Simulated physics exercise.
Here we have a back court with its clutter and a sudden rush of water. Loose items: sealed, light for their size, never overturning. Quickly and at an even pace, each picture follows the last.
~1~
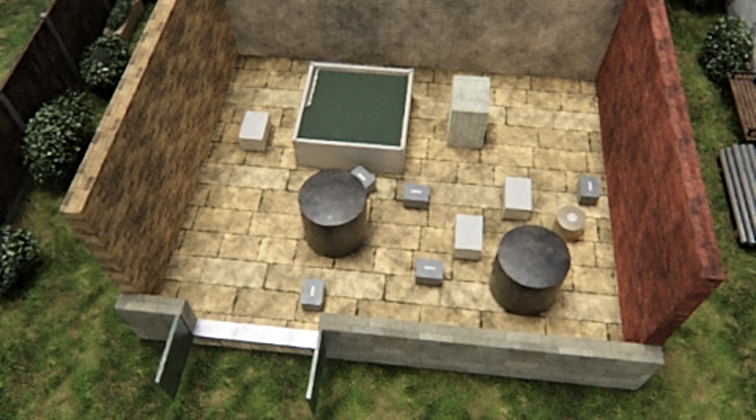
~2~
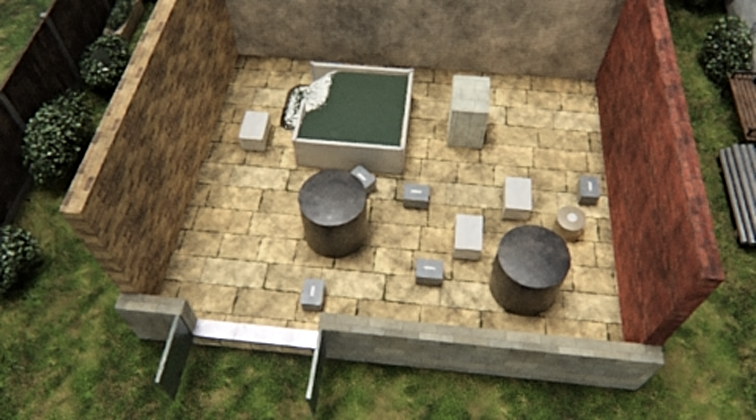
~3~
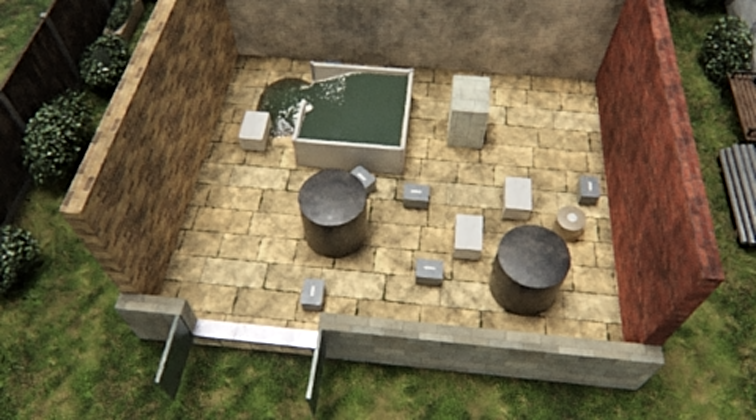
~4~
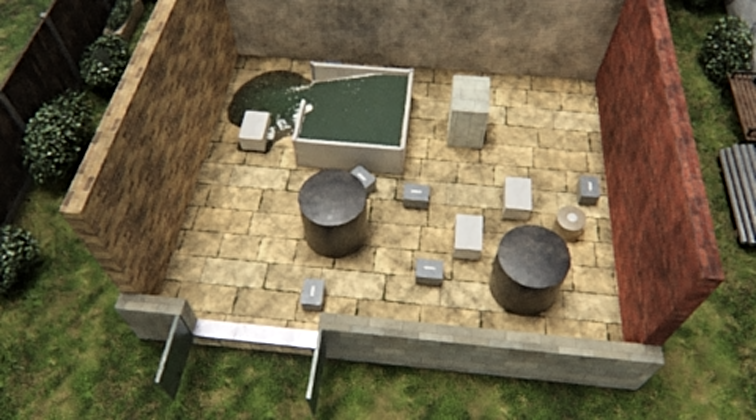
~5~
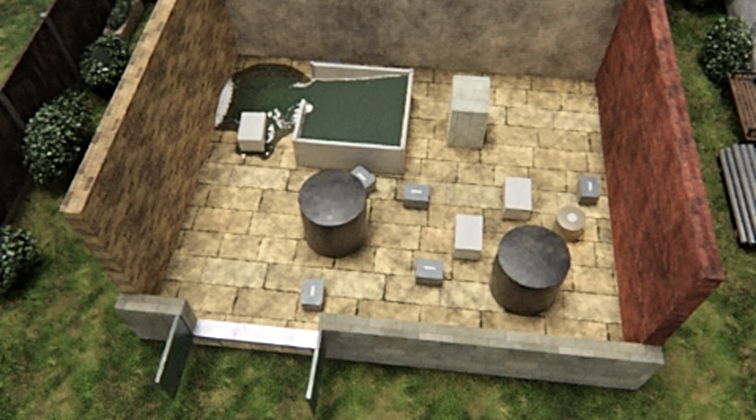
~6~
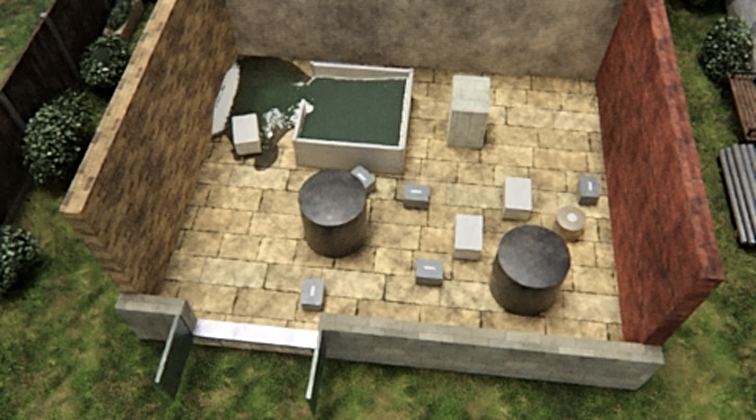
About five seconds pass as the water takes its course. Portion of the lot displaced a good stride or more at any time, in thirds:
The result is a share beneath one third.
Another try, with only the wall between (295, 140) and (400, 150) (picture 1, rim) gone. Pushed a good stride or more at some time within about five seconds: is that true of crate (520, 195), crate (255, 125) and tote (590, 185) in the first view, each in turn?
Outcome by item - displaced that far / short of that distance / displaced that far.
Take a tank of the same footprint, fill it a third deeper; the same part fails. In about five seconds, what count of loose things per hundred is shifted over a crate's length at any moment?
About 30 %.
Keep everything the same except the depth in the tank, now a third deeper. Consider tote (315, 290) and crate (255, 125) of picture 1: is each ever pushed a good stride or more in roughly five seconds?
Each in sequence - carried at least that far, carried at least that far.
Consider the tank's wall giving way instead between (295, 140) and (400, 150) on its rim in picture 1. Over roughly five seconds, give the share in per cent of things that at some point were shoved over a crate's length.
I'd put it at about 80 percent.
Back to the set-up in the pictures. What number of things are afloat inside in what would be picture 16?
My count is 1.
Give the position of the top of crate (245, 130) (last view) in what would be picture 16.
Roughly (228, 202).
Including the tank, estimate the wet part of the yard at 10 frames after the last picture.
25 per cent or so.
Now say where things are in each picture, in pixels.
The first picture shows a crate at (254, 125), on the bottom; a tote at (331, 69), on the bottom; 0 of 10 have shifted.
The second picture shows a crate at (254, 125) rests on the ground; a tote at (331, 70), on the bottom, close to its start; 1 of 10 have shifted.
The third picture shows a crate at (254, 125) rests on the ground; a tote at (332, 68) rests on the ground, close to its start; 1 of 10 have shifted.
The fourth picture shows a crate at (254, 125) rests on the ground; a tote at (332, 68), on the bottom, close to its start; 1 of 10 have shifted.
The fifth picture shows a crate at (252, 126) rests on the ground, close to its start; a tote at (332, 68), on the bottom, close to its start; 1 of 10 have shifted.
The sixth picture shows a crate at (245, 129), on the bottom, close to its start; a tote at (332, 68) rests on the ground, close to its start; 2 of 10 have shifted.
A moment on, 0 of 10 are well off their spots; 0 afloat.
Next, 1 of 10 are well off their spots; 1 afloat.
Later, 2 of 10 are well off their spots; 0 afloat.
In the end, 2 of 10 are well off their spots, and 2 have been at some point; 0 afloat.
